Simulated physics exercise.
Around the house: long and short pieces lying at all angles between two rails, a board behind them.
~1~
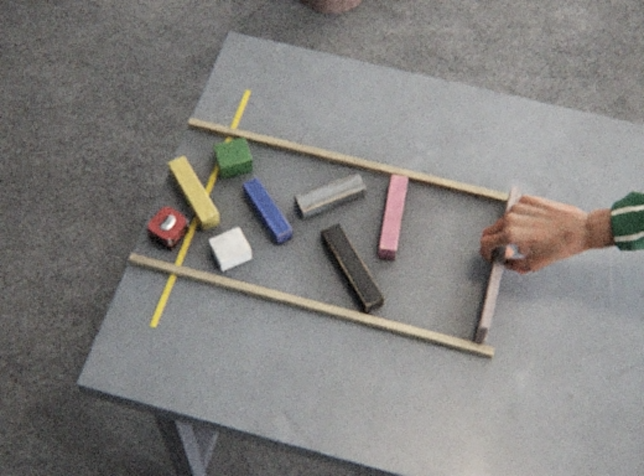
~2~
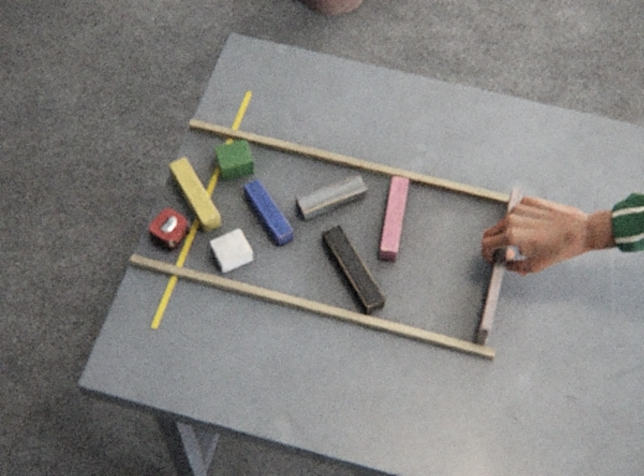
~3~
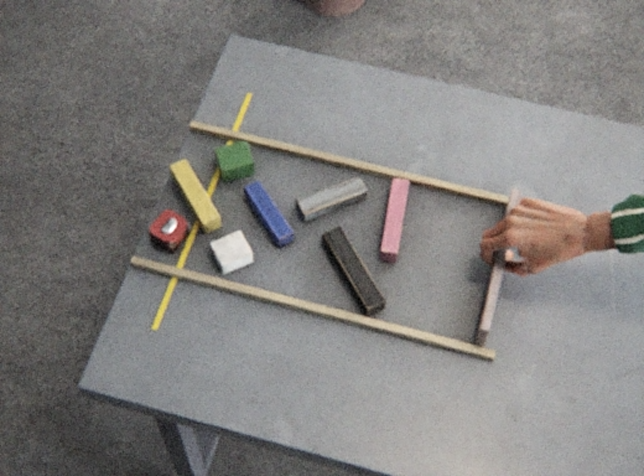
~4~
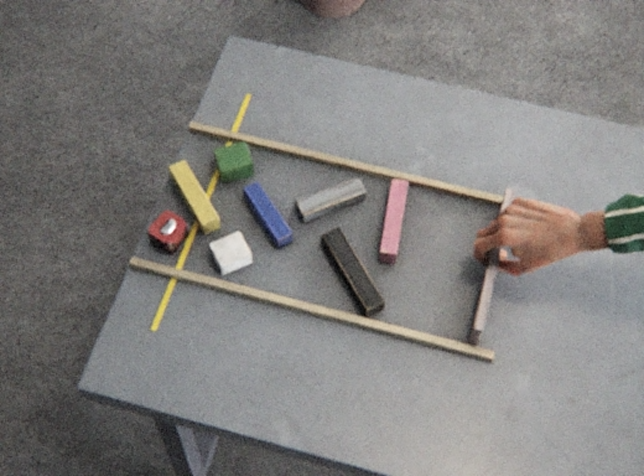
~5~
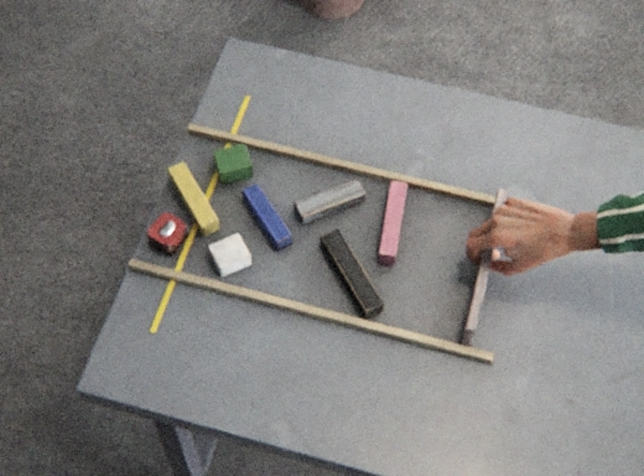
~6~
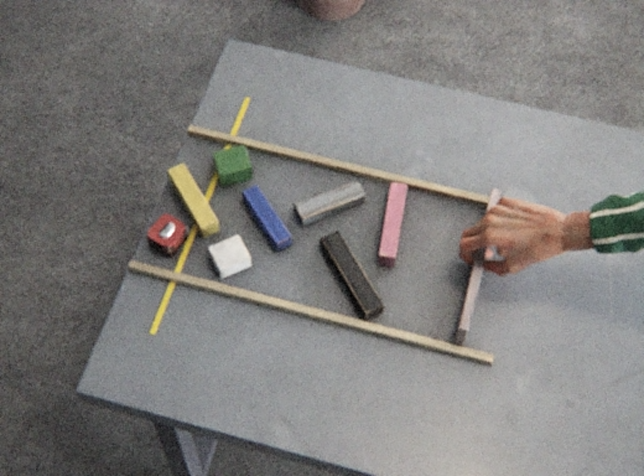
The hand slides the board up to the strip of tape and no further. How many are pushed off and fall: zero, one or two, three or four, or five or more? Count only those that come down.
The number that fall off is three or four.
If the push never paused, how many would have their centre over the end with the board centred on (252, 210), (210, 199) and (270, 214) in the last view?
The counts: 0, 4 and 0.
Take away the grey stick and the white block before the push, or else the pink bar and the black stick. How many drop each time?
Fallen: 2, and 0 in the other try.
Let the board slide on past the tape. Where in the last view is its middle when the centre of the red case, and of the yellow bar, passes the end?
Its middle is around (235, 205) and around (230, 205).
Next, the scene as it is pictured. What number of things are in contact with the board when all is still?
It touches 2.
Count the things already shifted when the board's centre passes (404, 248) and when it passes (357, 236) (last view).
At the one place 0, at the other 3.
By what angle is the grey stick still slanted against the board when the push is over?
Roughly 25° out of line.
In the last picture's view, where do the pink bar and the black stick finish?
Near (205, 177) and (171, 226).
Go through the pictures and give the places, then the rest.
In the first picture, red case (168, 229); yellow bar (194, 193); green block (233, 158); board (498, 264); tape (204, 201).
In the second picture, yellow bar (195, 195); white block (231, 251).
In the third picture, green block (235, 162); blue stick (269, 214).
In the fourth picture, red case (169, 232); board (492, 266).
In the fifth picture, yellow bar (193, 199); black stick (352, 273).
In the sixth picture, red case (168, 236); yellow bar (193, 200); green block (233, 166); board (478, 266); tape (203, 208).
Soon after, none off yet; red case at rest near (168, 236); yellow bar at rest near (193, 200); green block at rest near (233, 166).
In the end, the number that fall off is three or four; gone, blue stick, green block, yellow bar and red case.
